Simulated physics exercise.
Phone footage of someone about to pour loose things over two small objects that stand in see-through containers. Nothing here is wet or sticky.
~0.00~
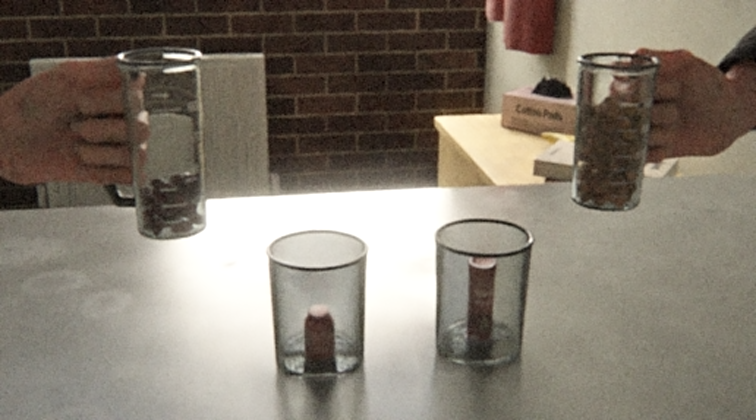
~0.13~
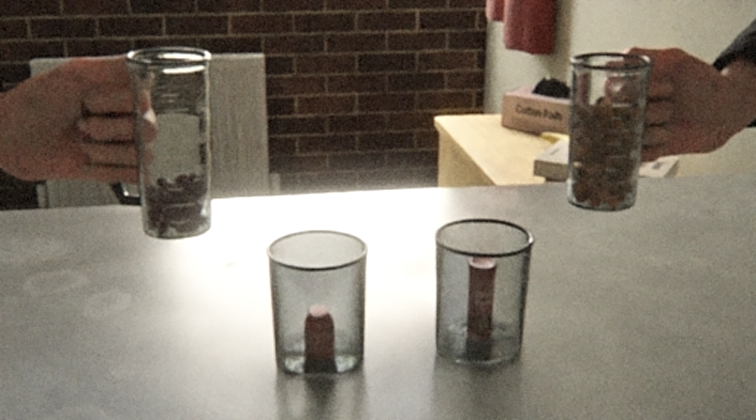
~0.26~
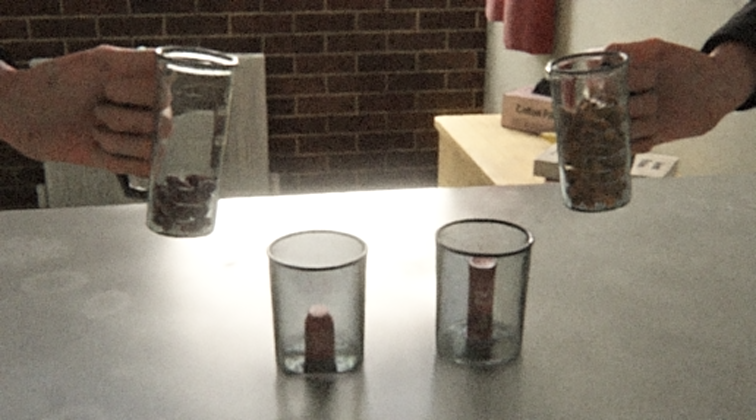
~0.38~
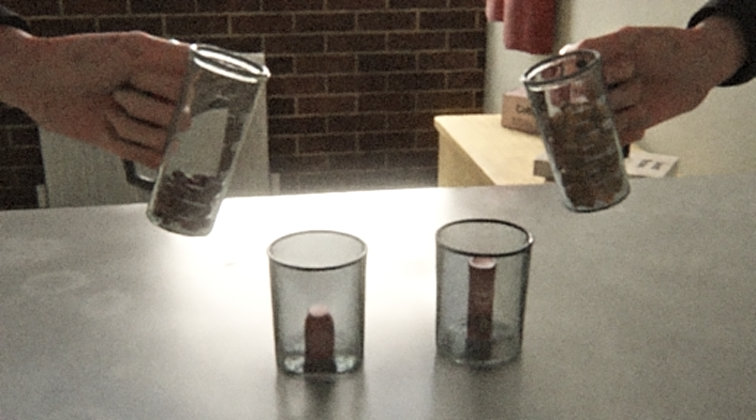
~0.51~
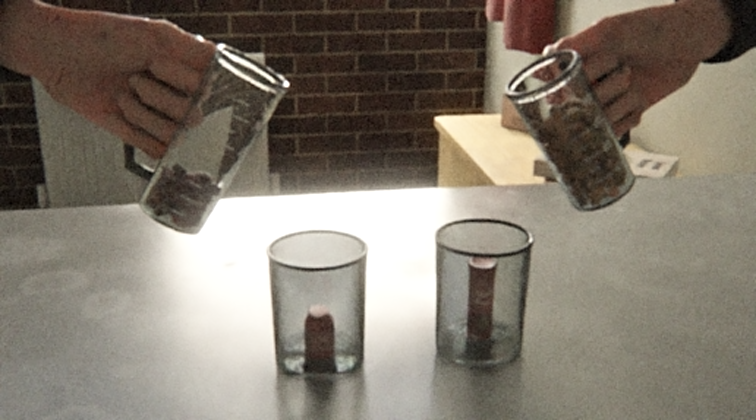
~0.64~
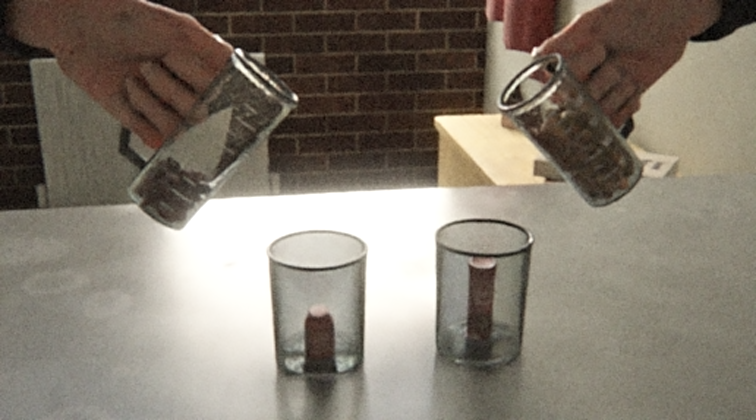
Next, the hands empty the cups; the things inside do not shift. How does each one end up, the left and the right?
At the end, left: Never drops from view, right: Never drops from view.
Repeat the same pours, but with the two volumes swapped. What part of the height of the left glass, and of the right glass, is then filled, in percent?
Levels - left near 55, right near 25.
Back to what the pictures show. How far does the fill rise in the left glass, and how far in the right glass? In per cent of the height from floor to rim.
Around 25 on the left and around 60 on the right.
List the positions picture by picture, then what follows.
Small bottle in the left glass near (319, 333), reaching about a third of the way up; left cup near (167, 145), a third full of kidney beans; small tin in the right glass near (480, 303), reaching well over half way up; right cup near (612, 132), three quarters full of roasted chickpeas, in the first frame.
Left cup near (174, 145), upright; right cup near (606, 132), upright, in the second frame.
Left cup near (189, 144), tipped 9°; right cup near (593, 133), tipped 9°, in the third frame.
Left cup near (204, 143), tipped 20°; right cup near (579, 133), tipped 20°, in the fourth frame.
Left cup near (211, 143), tipped 31°; right cup near (573, 134), tipped 31°, in the fifth frame.
Small bottle in the left glass near (319, 333); left cup near (211, 143), tipped 42°; small tin in the right glass near (480, 303); right cup near (573, 134), tipped 42°, in the sixth frame.
After 1.12 s, left glass empty, all of its cupful still in the cup; right glass empty, all of its cupful still in the cup.
After 1.55 s, left glass nearly empty, nearly all of its cupful still in the cup; right glass nearly empty, the bulk of its cupful still in the cup.
After 1.91 s, left glass nearly empty, none of its cupful still in the cup; right glass half full, none of its cupful still in the cup.
In the end (2.4 s), left glass a quarter full (surface near (319, 325)), nothing beside it; right glass two thirds full (surface near (482, 280)), nothing beside it; the left thing is still showing; the right thing is still showing.
